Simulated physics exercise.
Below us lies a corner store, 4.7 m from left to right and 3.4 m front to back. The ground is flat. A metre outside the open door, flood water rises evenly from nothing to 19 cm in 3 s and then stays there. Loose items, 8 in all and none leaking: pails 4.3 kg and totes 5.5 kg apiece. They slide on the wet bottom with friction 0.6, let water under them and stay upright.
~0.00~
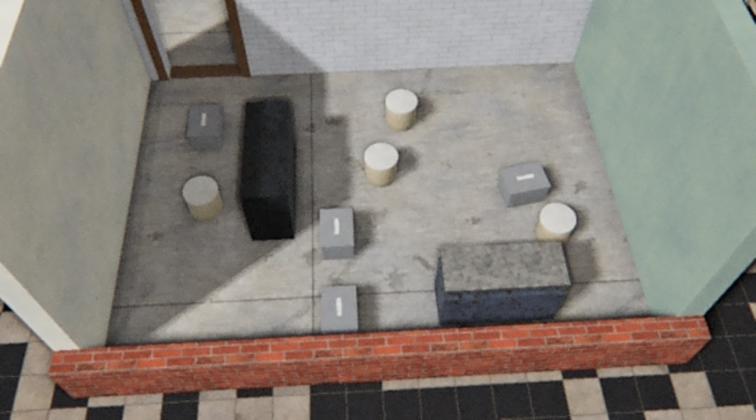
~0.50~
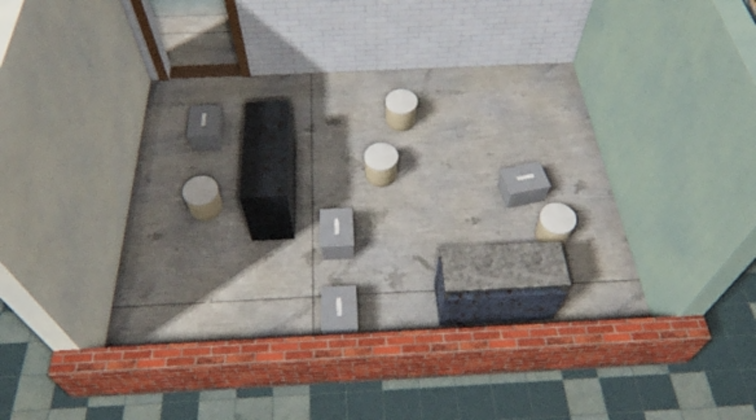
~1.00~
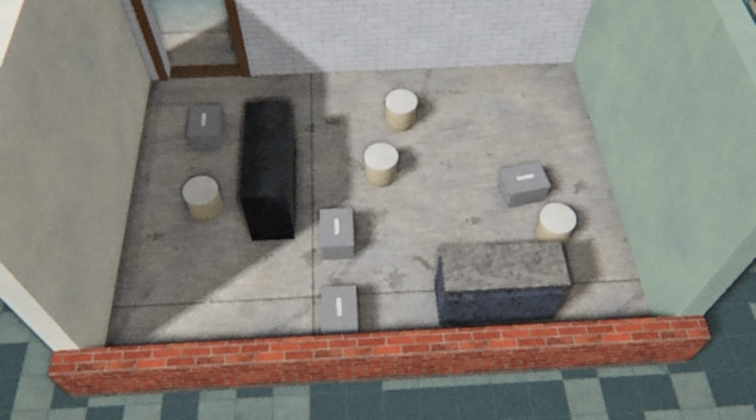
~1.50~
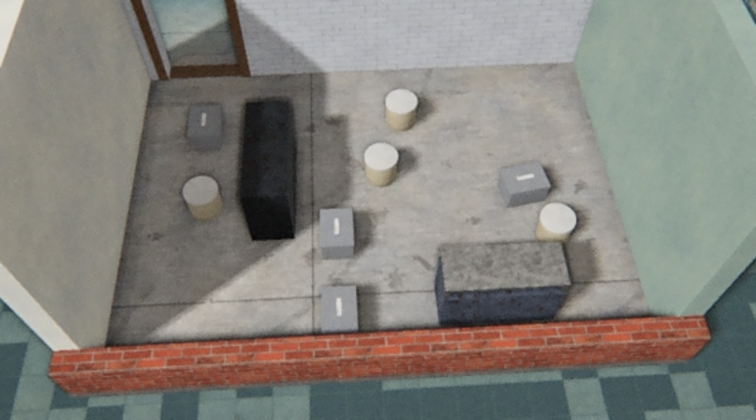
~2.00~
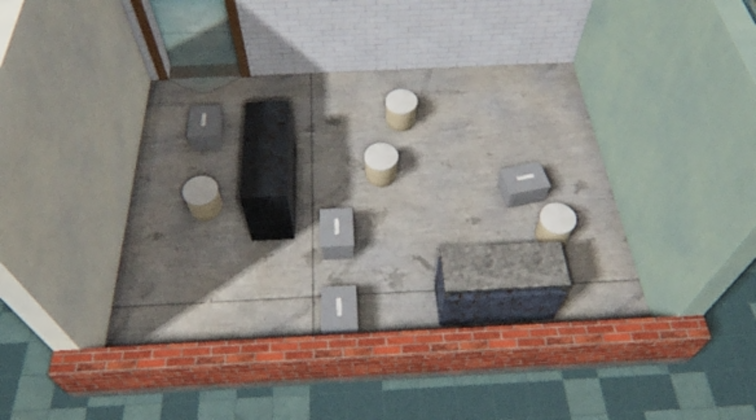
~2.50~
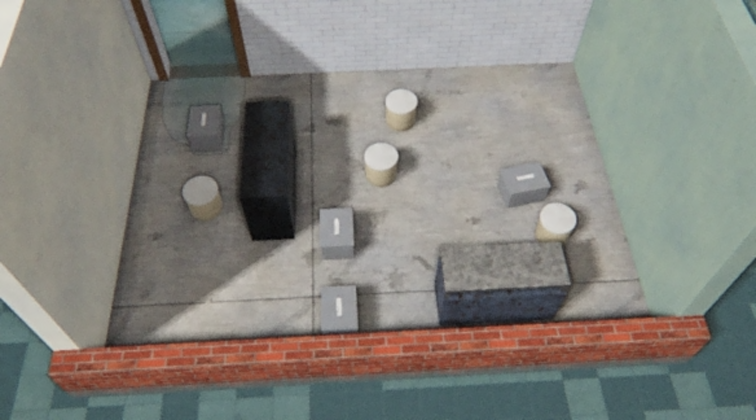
In a small walled store seen from above, pale pails and grey totes stood still around two dark blocks while water covered the tiles outside, then began spreading in through the doorway at upper left.
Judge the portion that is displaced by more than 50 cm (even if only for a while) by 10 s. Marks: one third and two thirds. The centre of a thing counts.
It is one to two thirds.
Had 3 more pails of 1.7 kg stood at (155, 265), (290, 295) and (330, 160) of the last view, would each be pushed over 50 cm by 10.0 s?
In that order: Over, past it, less.
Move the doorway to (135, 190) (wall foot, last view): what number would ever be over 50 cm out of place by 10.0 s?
In that case 3 of them.
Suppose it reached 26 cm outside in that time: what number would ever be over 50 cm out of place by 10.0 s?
Then 4.
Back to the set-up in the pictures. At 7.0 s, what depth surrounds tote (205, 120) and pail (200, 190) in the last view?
About 8 and 9 cm.
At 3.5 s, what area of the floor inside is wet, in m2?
Roughly 2.5 m2.
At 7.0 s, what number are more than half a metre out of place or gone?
I count 3.
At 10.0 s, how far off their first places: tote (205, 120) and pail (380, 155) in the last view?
In that order: 250 cm, 5 cm.
After 3.5 s 0 of 8 are over 50 cm from their spots; 0 afloat.
After 4.5 s 1 of 8 are over 50 cm from their spots; 1 afloat.
After 7.0 s 3 of 8 are over 50 cm from their spots; 2 afloat.
After 10.0 s 3 of 8 are over 50 cm from their spots, and 3 have been at some point; 2 afloat.
